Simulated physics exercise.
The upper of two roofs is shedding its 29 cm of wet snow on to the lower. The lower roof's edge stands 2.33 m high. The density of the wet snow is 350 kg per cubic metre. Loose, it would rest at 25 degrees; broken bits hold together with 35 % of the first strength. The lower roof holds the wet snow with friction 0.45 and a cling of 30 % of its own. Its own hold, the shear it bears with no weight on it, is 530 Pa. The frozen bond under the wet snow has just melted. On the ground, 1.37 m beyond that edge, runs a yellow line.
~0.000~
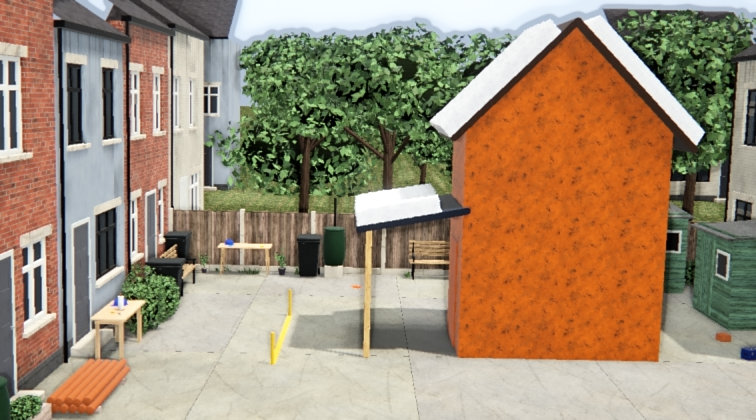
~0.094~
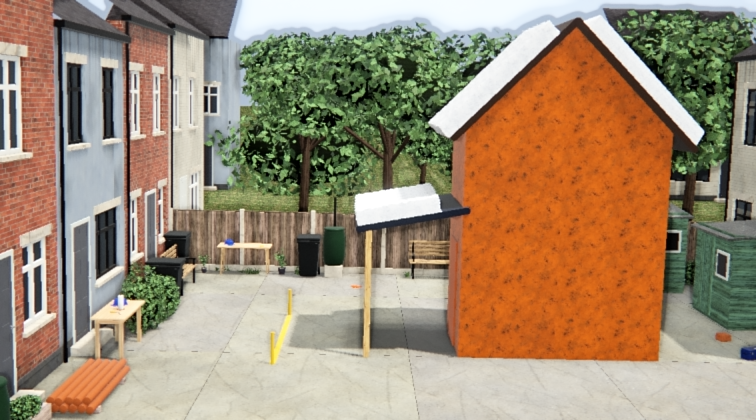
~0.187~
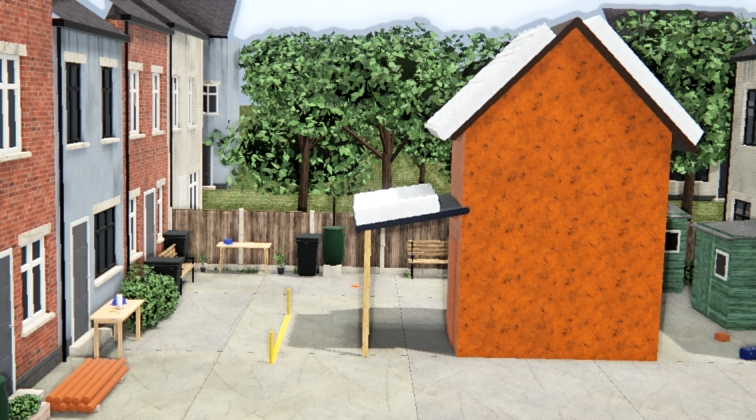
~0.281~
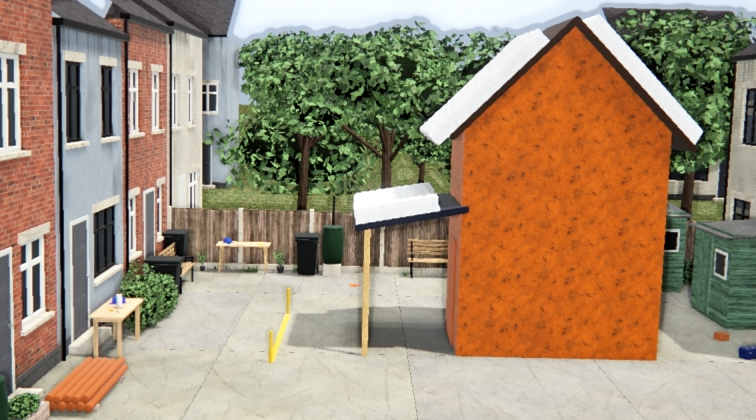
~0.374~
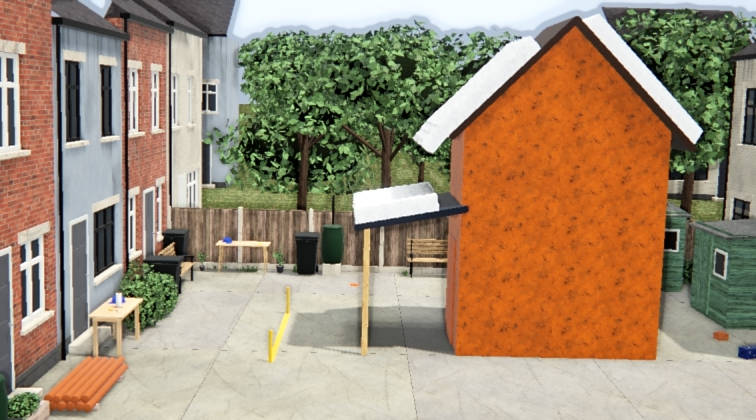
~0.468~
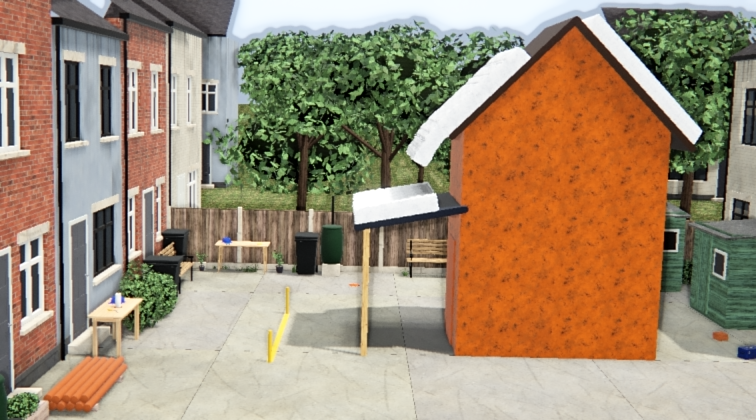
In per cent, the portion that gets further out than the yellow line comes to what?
Close to 51 per cent.
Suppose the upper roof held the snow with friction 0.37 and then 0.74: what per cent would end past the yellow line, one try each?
In that order: 40 %, 18 %.
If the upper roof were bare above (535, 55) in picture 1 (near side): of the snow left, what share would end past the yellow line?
It would be near 40 %.
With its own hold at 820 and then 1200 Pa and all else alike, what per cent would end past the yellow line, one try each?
In turn about 45 %, 35 %.
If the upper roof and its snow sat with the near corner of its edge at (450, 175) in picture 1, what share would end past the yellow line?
It would be near 25 %.
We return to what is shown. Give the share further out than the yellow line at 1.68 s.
Some 45 per cent.
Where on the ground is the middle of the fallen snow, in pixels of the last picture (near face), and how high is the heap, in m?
Around (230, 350); it stands about 0.3 m.
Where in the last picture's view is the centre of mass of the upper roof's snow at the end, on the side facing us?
Around (244, 315).
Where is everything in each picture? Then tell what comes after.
In the first frame, foremost bit of the wet snow at (450, 127).
In the second frame, foremost bit of the wet snow at (449, 123), its middle shifted 2.9 cm.
In the third frame, foremost bit of the wet snow at (445, 128), its middle shifted 11 cm, 4 % of it past the upper edge, in one piece.
In the fourth frame, foremost bit of the wet snow at (439, 131), its middle shifted 25 cm, 10 % of it past the upper edge, in one piece.
In the fifth frame, foremost bit of the wet snow at (431, 138), its middle shifted 43 cm, 18 % of it past the upper edge, in one piece.
In the sixth frame, foremost bit of the wet snow at (422, 150), its middle shifted 68 cm, 27 % of it past the upper edge, cracking.
After 1.02 s, none is below the lower edge and 0 % is past the line.
After 1.68 s, 63 % is below the lower edge and 44 % is past the line.
After 2.34 s, 66 % is below the lower edge and 51 % is past the line.
After 3.00 s, 66 % is below the lower edge and 51 % is past the line.
After 3.10 s, 66 % is below the lower edge and 51 % is past the line.
